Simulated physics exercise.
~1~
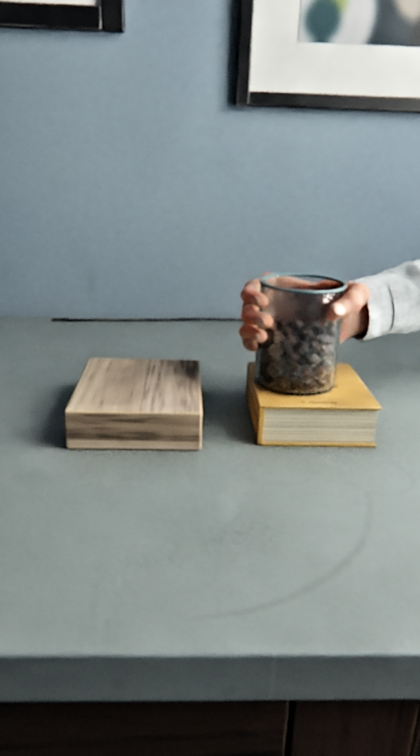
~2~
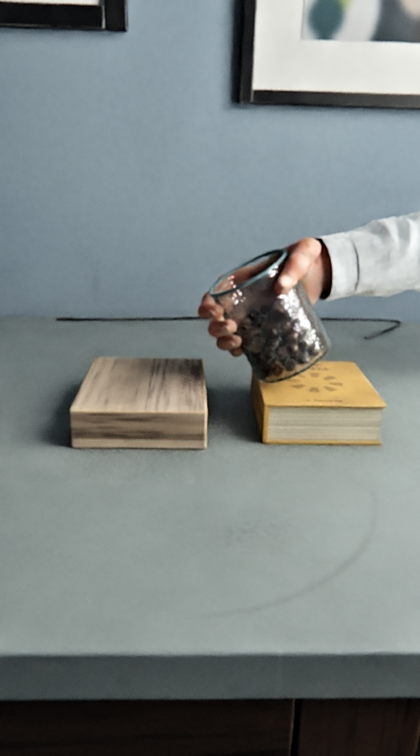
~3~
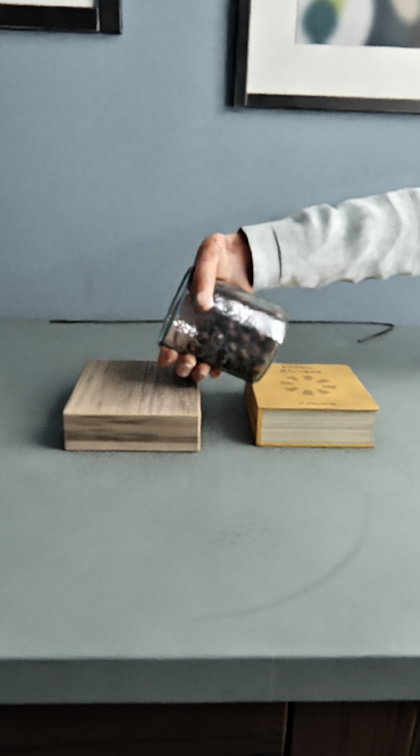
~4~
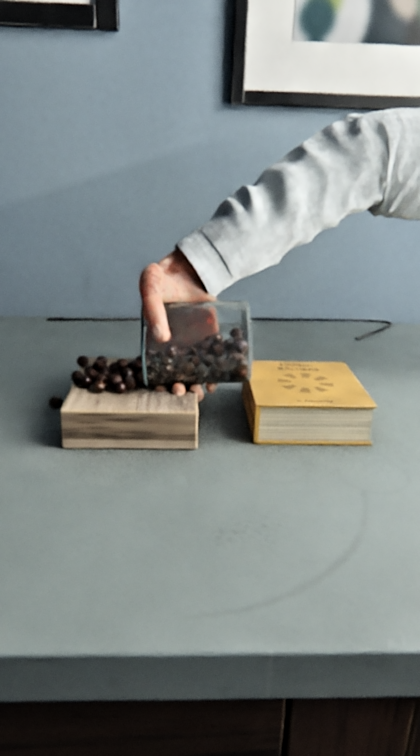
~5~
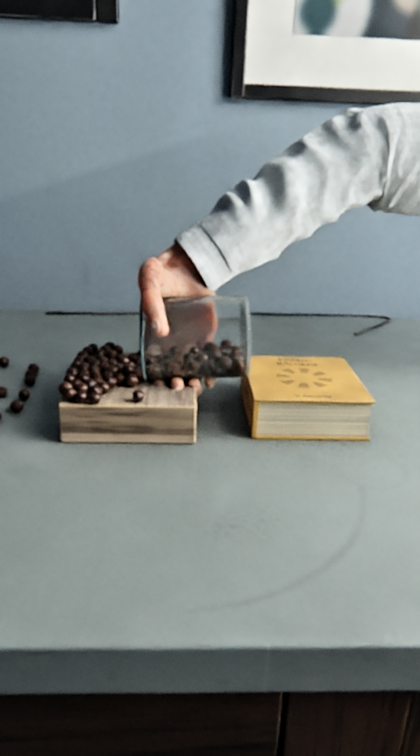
On a grey-green tabletop, a hand tips a glass of dark balls from a yellow book, spilling many across a wooden block.
